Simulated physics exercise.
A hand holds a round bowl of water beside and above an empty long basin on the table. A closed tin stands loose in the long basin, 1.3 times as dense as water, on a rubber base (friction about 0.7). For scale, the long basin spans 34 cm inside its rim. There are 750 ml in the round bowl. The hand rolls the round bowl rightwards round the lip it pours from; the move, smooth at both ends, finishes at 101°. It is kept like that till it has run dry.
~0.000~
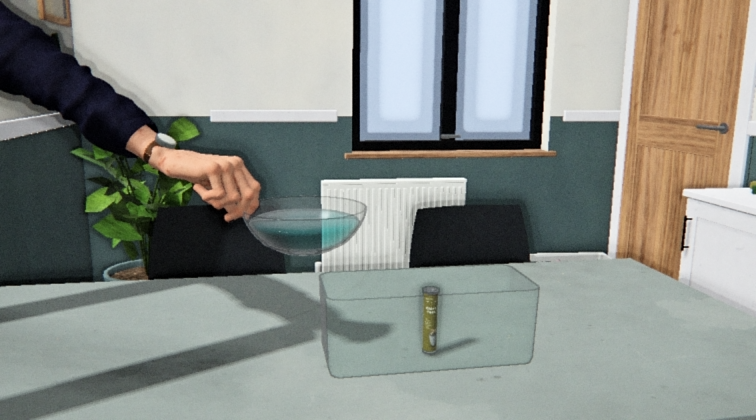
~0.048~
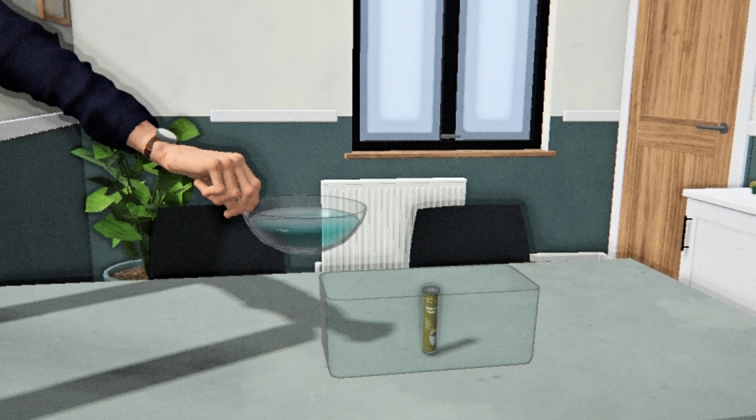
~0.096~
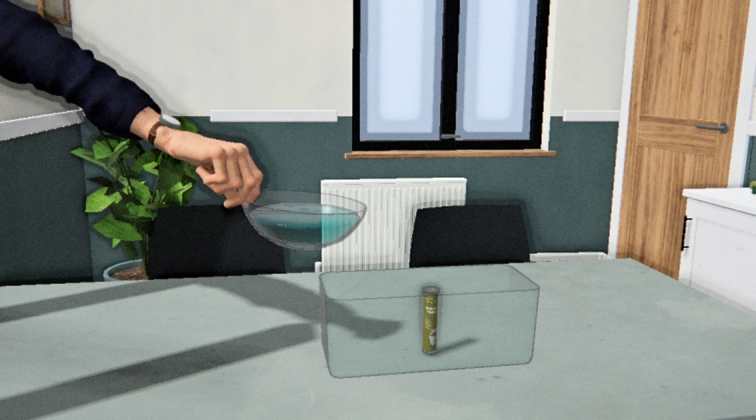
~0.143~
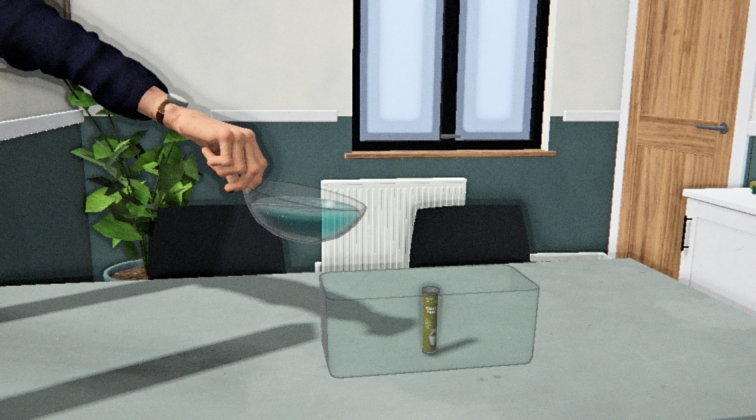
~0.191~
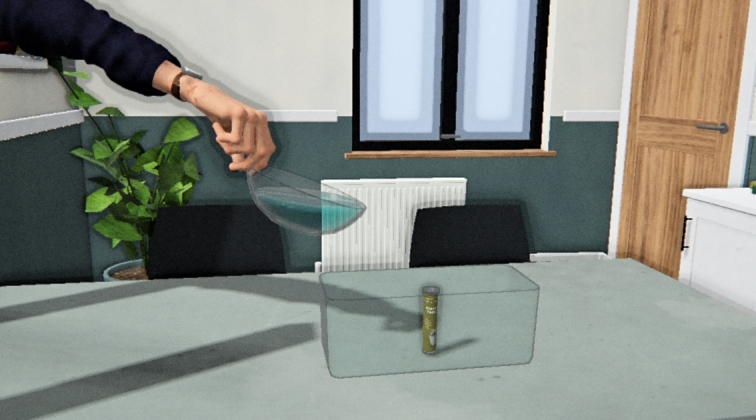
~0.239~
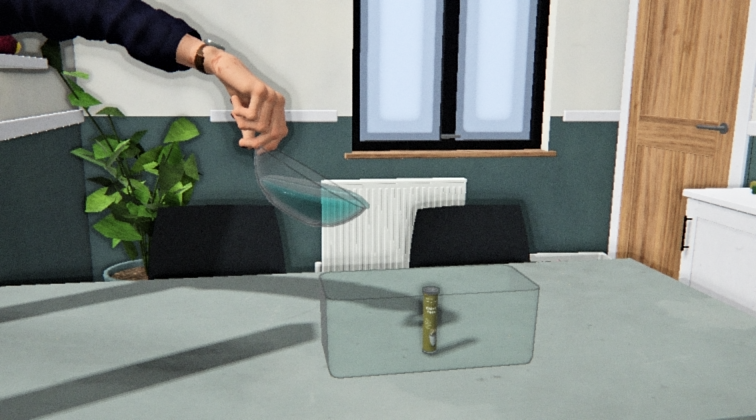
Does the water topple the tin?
The tin remains upright.
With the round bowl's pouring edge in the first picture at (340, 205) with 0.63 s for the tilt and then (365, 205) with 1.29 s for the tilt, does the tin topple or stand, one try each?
First it goes over; then it remains upright.
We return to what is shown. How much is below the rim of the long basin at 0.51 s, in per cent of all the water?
Near 14 in a hundred.
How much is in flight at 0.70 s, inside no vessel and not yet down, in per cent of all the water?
Near 2 in a hundred.
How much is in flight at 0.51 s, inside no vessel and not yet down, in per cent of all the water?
Some 74 per cent.
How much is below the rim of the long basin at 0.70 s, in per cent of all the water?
Near 98 in a hundred.
By 0.51 s the tilt is 92° and 12 per cent is still to pour; the tin stands where it began.
By 0.70 s the tilt is 101° and 0 per cent is still to pour; the tin stands where it began.
By 0.91 s the tilt is 101° and 0 per cent is still to pour; the tin stands where it began.
By 1.13 s the tilt is 101° and 0 per cent is still to pour; the tin stands where it began.
At rest the tin stands where it began.
